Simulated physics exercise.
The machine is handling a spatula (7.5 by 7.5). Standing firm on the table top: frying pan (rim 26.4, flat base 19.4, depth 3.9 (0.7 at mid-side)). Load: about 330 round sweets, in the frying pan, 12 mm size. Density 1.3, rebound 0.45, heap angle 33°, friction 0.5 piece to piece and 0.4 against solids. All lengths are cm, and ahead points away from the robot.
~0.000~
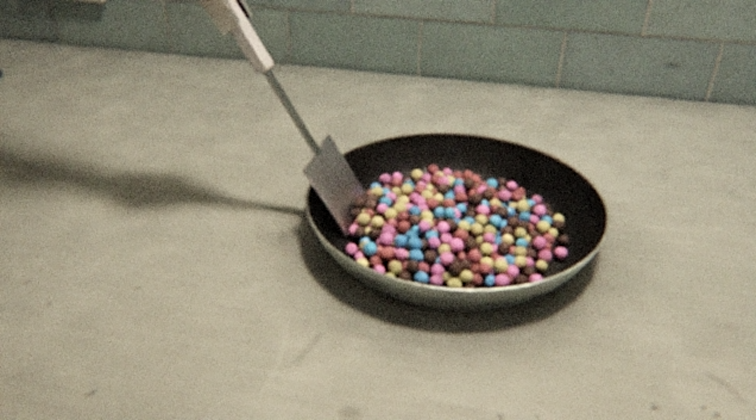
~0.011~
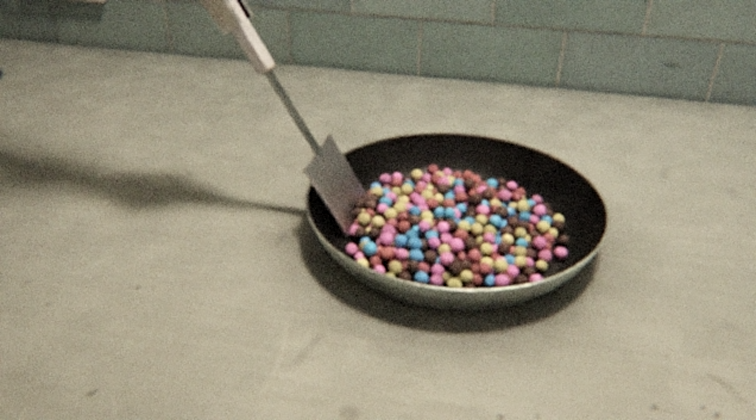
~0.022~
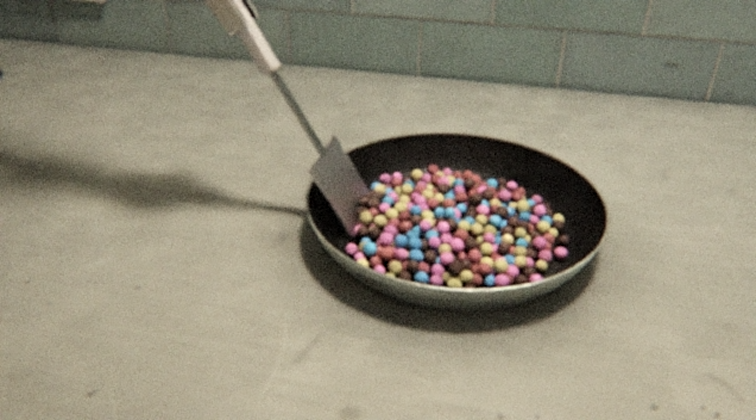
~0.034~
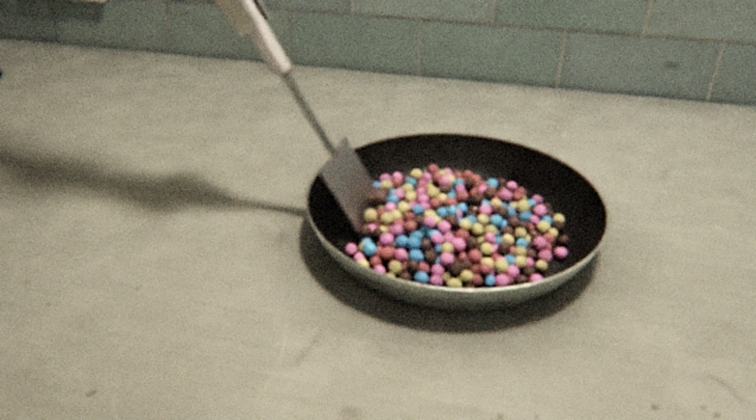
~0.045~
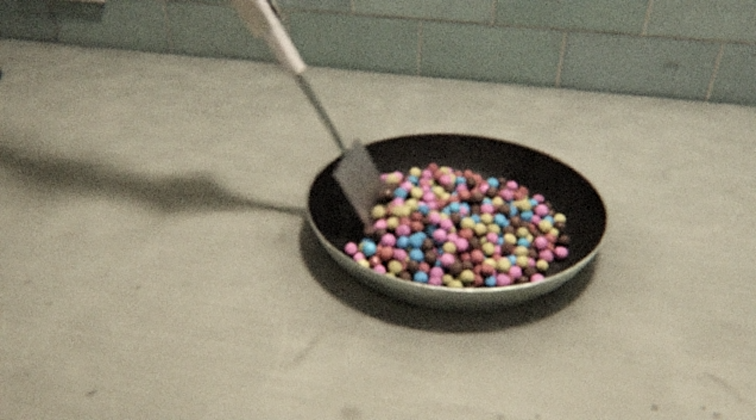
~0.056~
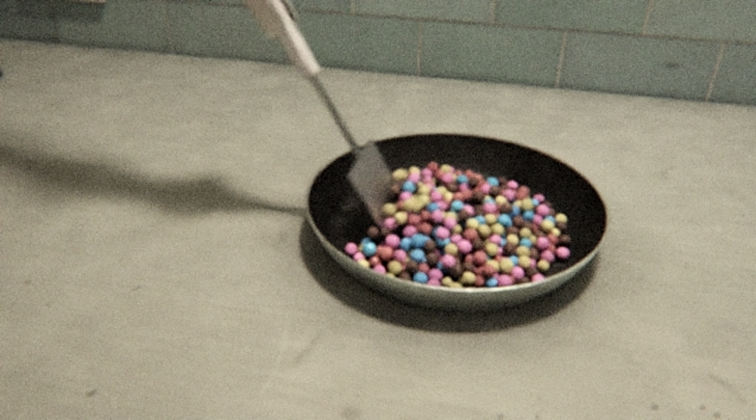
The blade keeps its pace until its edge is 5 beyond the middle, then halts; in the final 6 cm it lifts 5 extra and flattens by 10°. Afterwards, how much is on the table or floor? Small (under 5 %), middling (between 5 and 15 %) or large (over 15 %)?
Share on the table or floor: Middling (between 5 and 15 %).
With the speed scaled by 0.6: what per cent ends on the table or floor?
About 0 per cent.
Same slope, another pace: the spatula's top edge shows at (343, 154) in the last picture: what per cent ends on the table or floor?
About 0 per cent.
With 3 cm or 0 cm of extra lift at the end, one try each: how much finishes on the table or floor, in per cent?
About 10 and 0 per cent.
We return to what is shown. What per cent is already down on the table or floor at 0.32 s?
About 10 per cent.
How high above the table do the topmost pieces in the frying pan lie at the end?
Some 3.5 cm.
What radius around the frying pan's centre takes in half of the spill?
Some 54 cm.
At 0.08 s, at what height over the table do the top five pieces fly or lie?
Roughly 5 cm.
After 0.08 s, sloping 60°, highest piece 6 above the table; 331 in the frying pan.
After 0.11 s, sloping 56°, highest piece 7 above the table; 331 in the frying pan.
After 0.32 s, sloping 50°, highest piece 4 above the table; 298 in the frying pan, 32 on the table or floor, 1 on the blade or in flight.
After 1.37 s, sloping 50°, highest piece 3 above the table; 298 in the frying pan, 33 on the table or floor.
In the end, 298 in the frying pan, 33 on the table or floor. That is 10 % on the table or floor.
